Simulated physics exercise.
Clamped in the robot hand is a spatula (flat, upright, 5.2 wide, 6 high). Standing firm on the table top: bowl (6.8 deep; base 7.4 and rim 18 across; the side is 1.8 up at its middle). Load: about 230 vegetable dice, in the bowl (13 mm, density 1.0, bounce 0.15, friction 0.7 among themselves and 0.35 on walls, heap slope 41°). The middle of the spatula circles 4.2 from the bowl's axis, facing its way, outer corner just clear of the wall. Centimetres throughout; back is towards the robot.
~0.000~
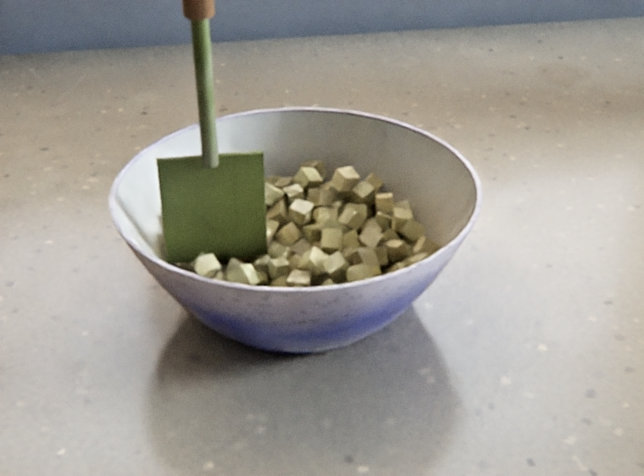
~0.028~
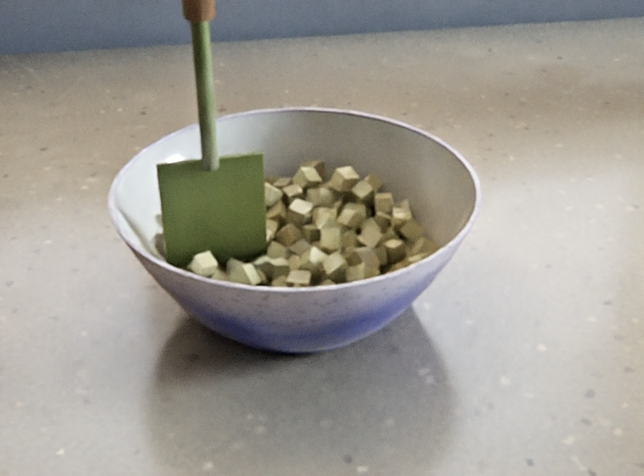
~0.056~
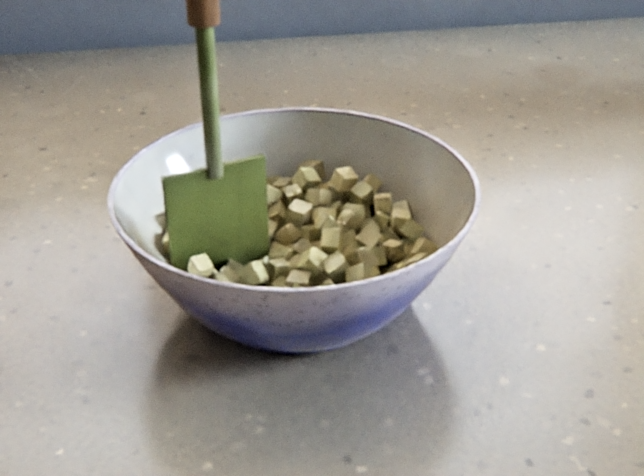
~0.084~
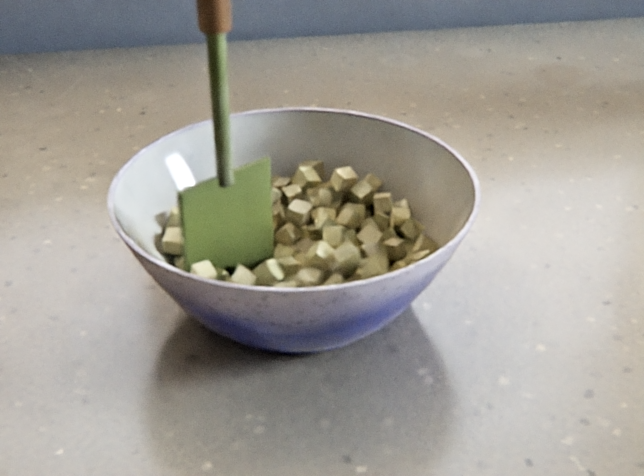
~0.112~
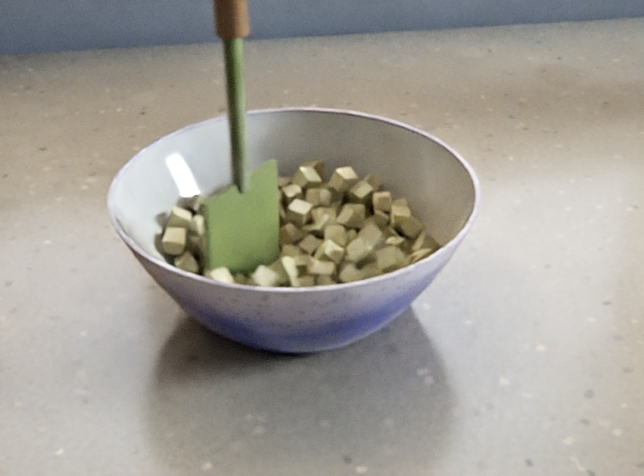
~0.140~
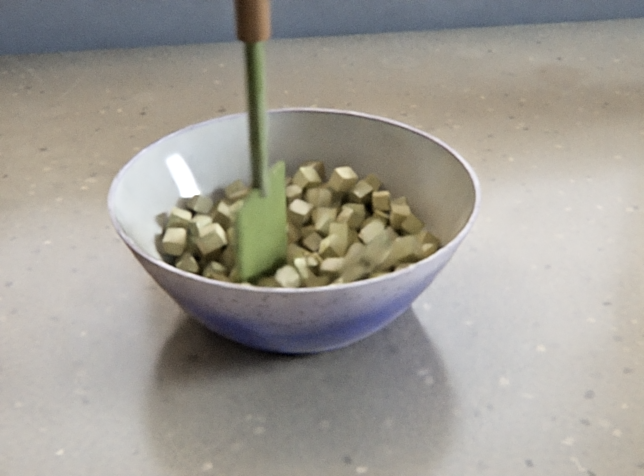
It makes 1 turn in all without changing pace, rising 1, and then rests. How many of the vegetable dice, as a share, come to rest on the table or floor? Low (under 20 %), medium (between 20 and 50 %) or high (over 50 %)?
On the table or floor the share is low, under 20 %.
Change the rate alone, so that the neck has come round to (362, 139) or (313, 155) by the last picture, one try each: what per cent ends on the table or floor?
About 30 and 25 per cent.
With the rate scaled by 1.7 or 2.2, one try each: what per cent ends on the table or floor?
About 35 and 35 per cent.
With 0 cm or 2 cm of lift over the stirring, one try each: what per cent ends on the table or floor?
Some 15 and 10 per cent.
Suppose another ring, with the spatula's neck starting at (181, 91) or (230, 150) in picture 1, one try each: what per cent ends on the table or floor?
Some 0 and 10 per cent.
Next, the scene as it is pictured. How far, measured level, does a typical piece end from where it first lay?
About 6 cm.
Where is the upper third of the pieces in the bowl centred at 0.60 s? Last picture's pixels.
Around (206, 177).
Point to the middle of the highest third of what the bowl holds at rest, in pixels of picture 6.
Around (234, 270).
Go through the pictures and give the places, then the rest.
Spatula neck at (208, 127), 0° round; upper third of the load around (313, 234), from x 175 to 425, top at y 170; 227 in the bowl, in the first frame.
Spatula neck at (208, 130), 5° round; upper third of the load around (307, 235), from x 175 to 425, top at y 170, in the second frame.
Spatula neck at (212, 138), 18° round; upper third of the load around (305, 240), from x 175 to 425, top at y 170, in the third frame.
Spatula neck at (223, 145), 32° round; upper third of the load around (309, 241), from x 175 to 425, top at y 170, in the fourth frame.
Spatula neck at (239, 151), 46° round; upper third of the load around (323, 247), from x 175 to 425, top at y 170, in the fifth frame.
Spatula neck at (259, 156), 60° round; upper third of the load around (334, 244), from x 175 to 425, top at y 170; 227 in the bowl, in the sixth frame.
After 0.37 s, 176° round, highest piece 9 above the table; 222 in the bowl, 1 on the table or floor, 4 in flight or on the tool.
After 0.60 s, 292° round, highest piece 9 above the table; 208 in the bowl, 14 on the table or floor, 5 in flight or on the tool.
After 0.91 s, 0° round, highest piece 8 above the table; 199 in the bowl, 28 on the table or floor.
After 1.61 s, 0° round, highest piece 8 above the table; 199 in the bowl, 28 on the table or floor.
At rest, 199 in the bowl, 28 on the table or floor. That is 12 % on the table or floor.
